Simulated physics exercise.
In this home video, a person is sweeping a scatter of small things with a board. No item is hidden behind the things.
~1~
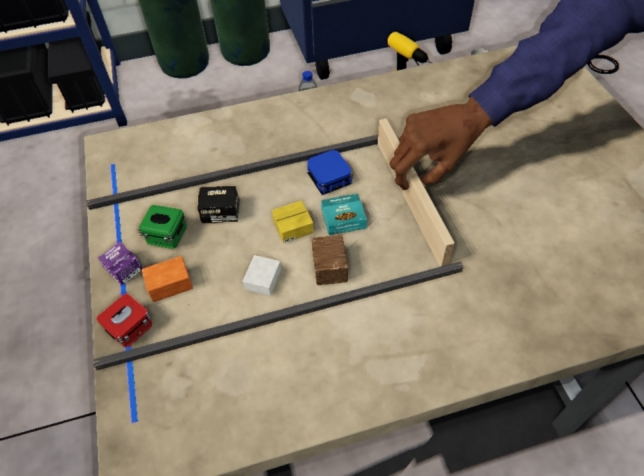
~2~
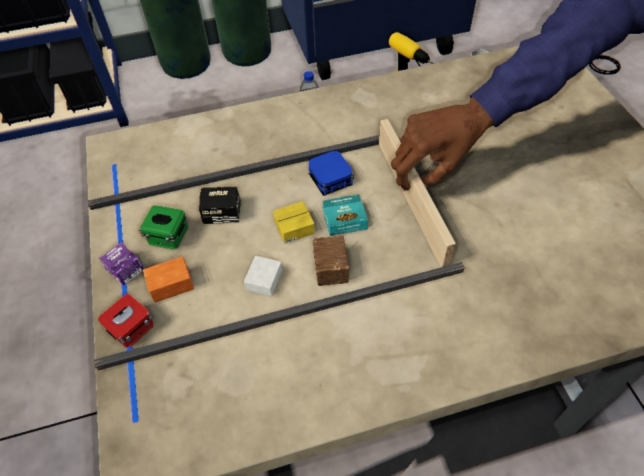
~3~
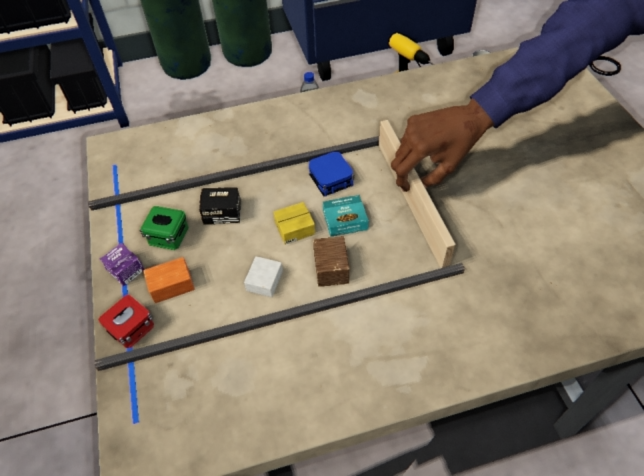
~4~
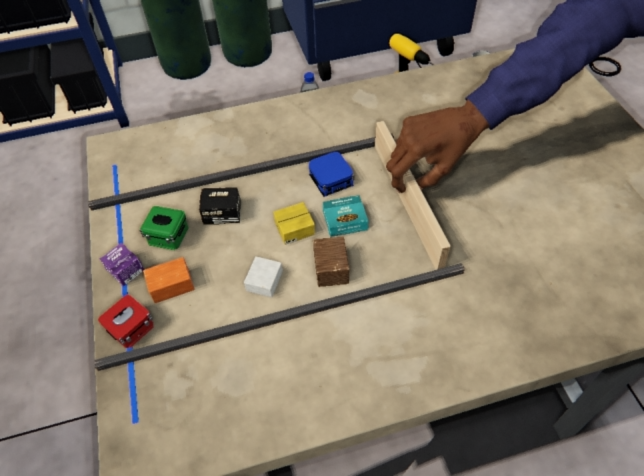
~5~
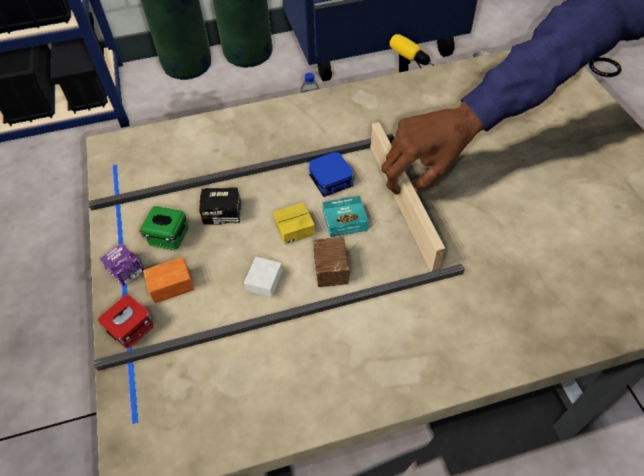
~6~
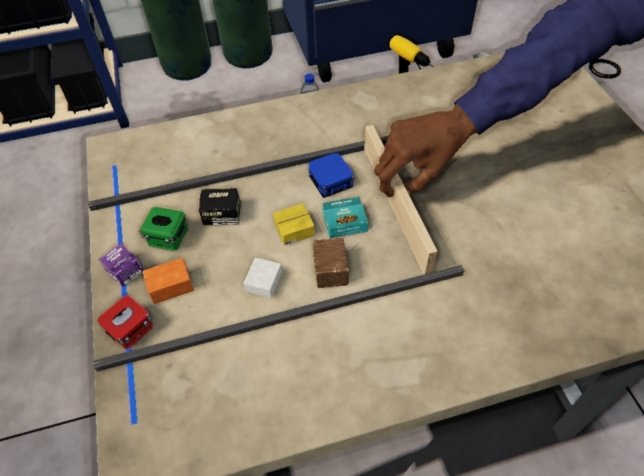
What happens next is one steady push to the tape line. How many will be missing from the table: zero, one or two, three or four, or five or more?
Pretty sure the pieces that leave the surface number five or more this time.
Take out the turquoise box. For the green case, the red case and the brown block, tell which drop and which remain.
Green case: Over the edge; red case: Over the edge; brown block: Still there.
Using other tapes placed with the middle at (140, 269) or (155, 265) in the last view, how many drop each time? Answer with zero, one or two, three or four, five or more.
One after another: At least five; 3 or 4.
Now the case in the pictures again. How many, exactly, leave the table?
A count of exactly 7.
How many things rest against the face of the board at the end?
Well, it touches 3.
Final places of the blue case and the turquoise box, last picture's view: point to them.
Final spots - blue case (99, 226), turquoise box (99, 256).
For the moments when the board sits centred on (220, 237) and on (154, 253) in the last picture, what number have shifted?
I get 9 at the one place and 10 at the other.
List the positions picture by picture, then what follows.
The first picture shows purple box (121, 263); red case (126, 321); orange block (168, 279); board (412, 188); tape (122, 272).
The second picture shows red case (127, 322); board (413, 189).
The third picture shows orange block (169, 280); brown block (331, 261).
The fourth picture shows purple box (122, 265); turquoise box (345, 216).
The fifth picture shows red case (127, 322); blue case (331, 175).
The sixth picture shows purple box (122, 265); red case (127, 323); orange block (169, 281); board (397, 195); tape (123, 273).
Soon after, none off yet; purple box at rest near (122, 265); red case at rest near (127, 323); orange block at rest near (169, 281).
Then, none off yet; purple box moving near (119, 268); red case at rest near (127, 323); orange block moving near (165, 281).
Further on, one off so far; purple box falling near (99, 368); red case moved about its own width near (87, 331); orange block moved well along near (98, 292).
At rest, the number that fall off is five or more; fallen, yellow box, white block, black box, green case, orange block, red case and purple box.
